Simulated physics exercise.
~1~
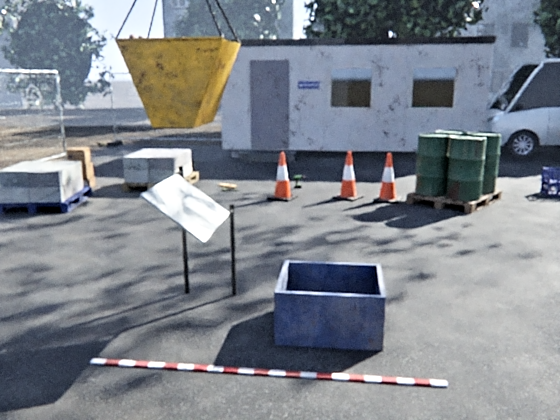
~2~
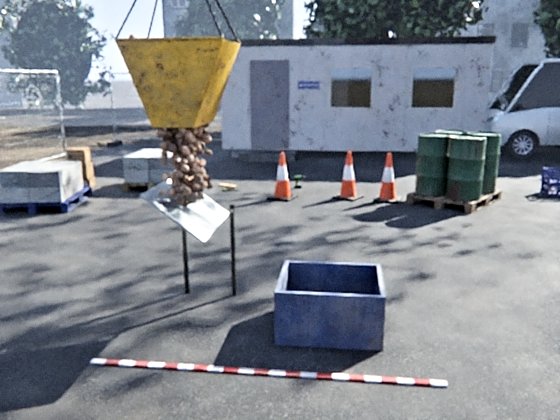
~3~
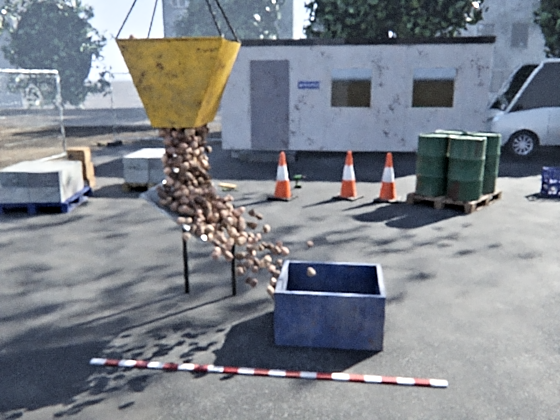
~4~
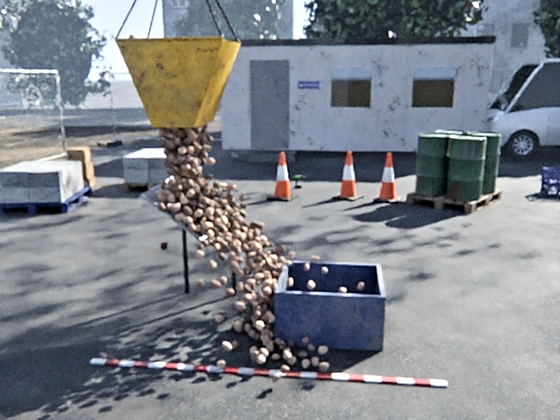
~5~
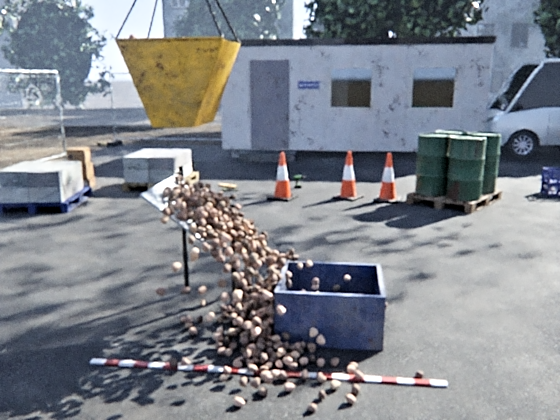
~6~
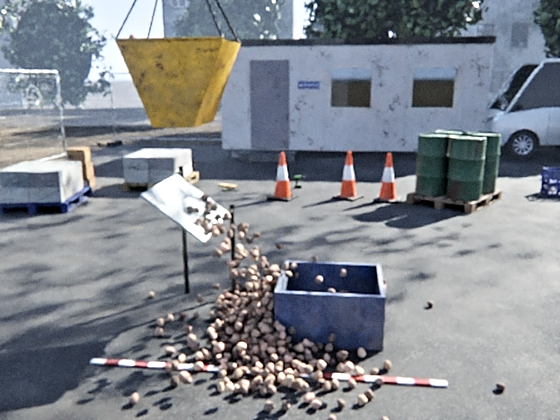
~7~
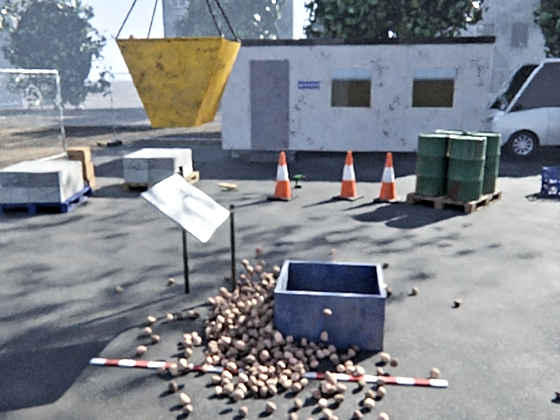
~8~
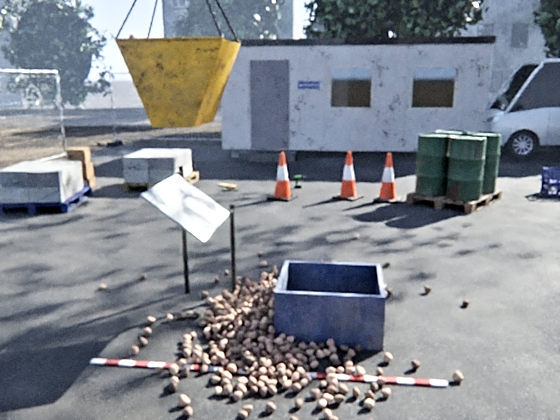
Yellow skip dropping brown cobbles onto a sloping steel plate, most spilling across the ground around a blue bin, few landing inside.
